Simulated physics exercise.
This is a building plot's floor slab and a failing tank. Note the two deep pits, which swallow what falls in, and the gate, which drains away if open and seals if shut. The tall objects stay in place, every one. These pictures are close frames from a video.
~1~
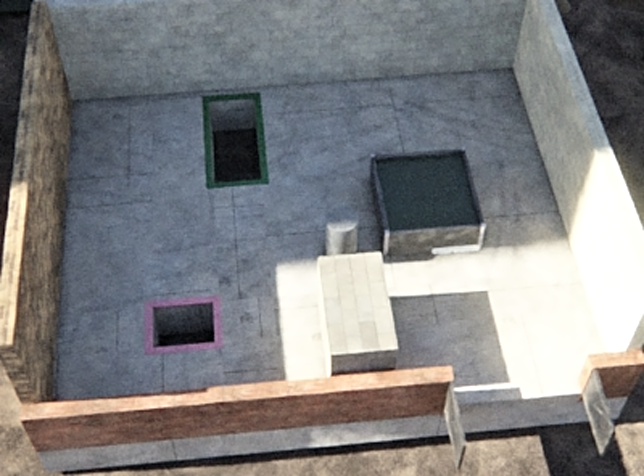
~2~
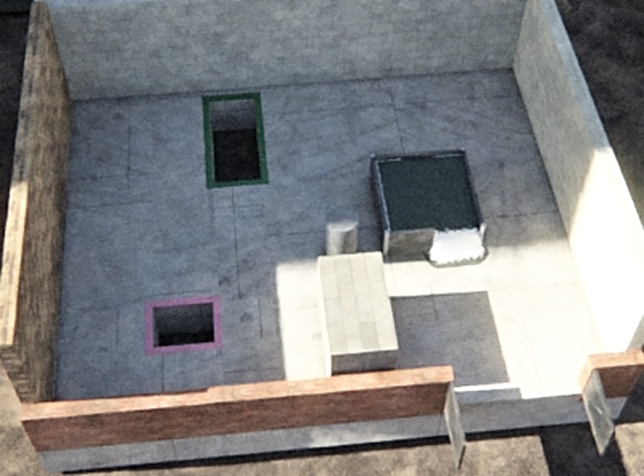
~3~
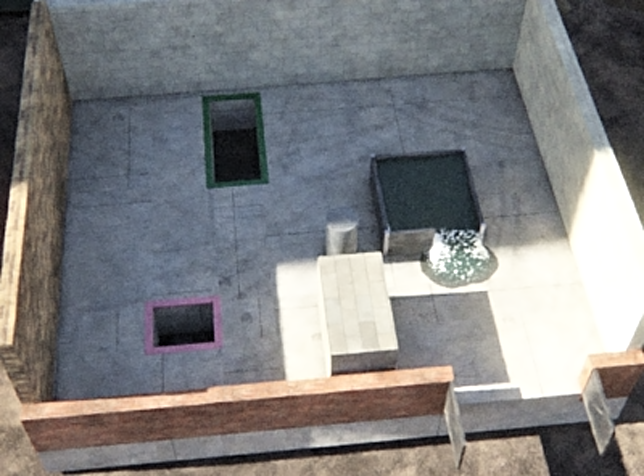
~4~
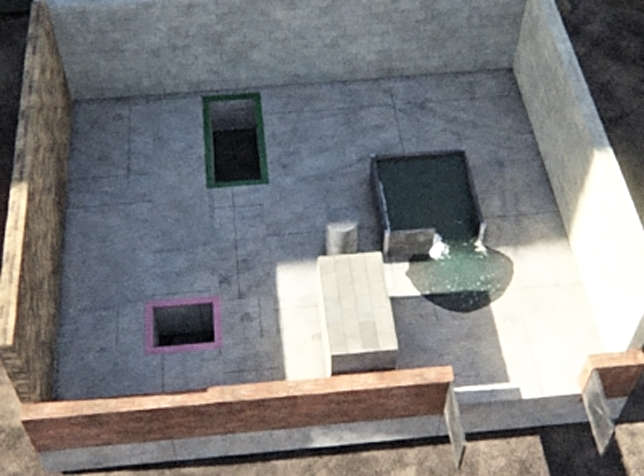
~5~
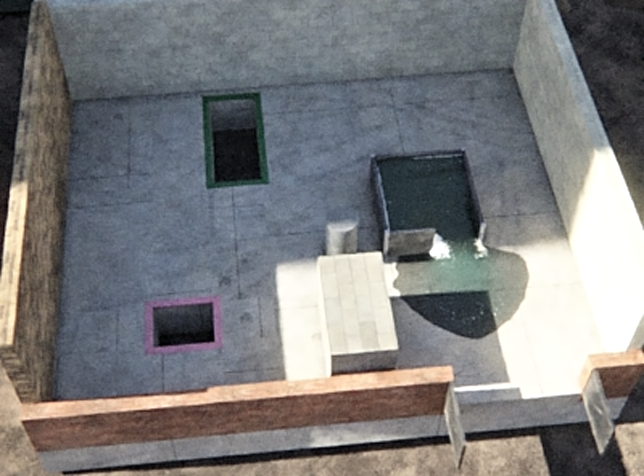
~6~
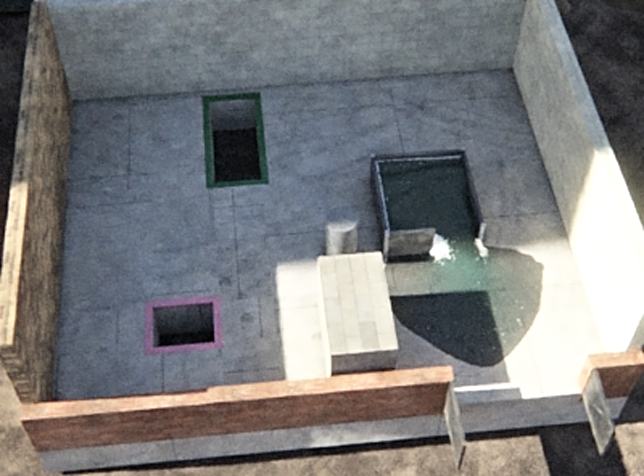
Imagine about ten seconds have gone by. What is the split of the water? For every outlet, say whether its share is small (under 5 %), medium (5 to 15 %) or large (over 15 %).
Result - gate: Large; green pit: Small; pink pit: Small.
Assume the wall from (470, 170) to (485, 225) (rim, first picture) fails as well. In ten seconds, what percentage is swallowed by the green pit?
Green: 10 %.
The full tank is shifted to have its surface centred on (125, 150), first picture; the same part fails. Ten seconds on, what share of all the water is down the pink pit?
Pink: 35 %.
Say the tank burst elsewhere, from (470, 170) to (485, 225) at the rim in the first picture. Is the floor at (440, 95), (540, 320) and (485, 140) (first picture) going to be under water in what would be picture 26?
As listed: Wet, wet, flooded.
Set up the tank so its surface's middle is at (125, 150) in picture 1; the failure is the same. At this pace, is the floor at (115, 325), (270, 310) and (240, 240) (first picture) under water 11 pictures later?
Spot 1 wetted, spot 2 wetted, spot 3 wetted.
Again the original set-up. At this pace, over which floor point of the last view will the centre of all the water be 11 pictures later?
It's close to (448, 258).
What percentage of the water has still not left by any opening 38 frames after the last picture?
Around 58 parts in a hundred.
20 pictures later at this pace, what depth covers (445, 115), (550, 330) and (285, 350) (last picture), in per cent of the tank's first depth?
About 0, 8 and 0 per cent.
A moment on, water covers 15 % of the floor; the gate 2 %, the green pit 0 %, the pink pit 0 %.
Next, water covers 15 % of the floor; the gate 11 %, the green pit 0 %, the pink pit 0 %.
Then, water covers 15 % of the floor; the gate 24 %, the green pit 0 %, the pink pit 0 %.
Later, water covers 20 % of the floor; the gate 42 %, the green pit 0 %, the pink pit 0 %.
In the end, water covers 20 % of the floor; the gate 56 %, the green pit 0 %, the pink pit 0 %.
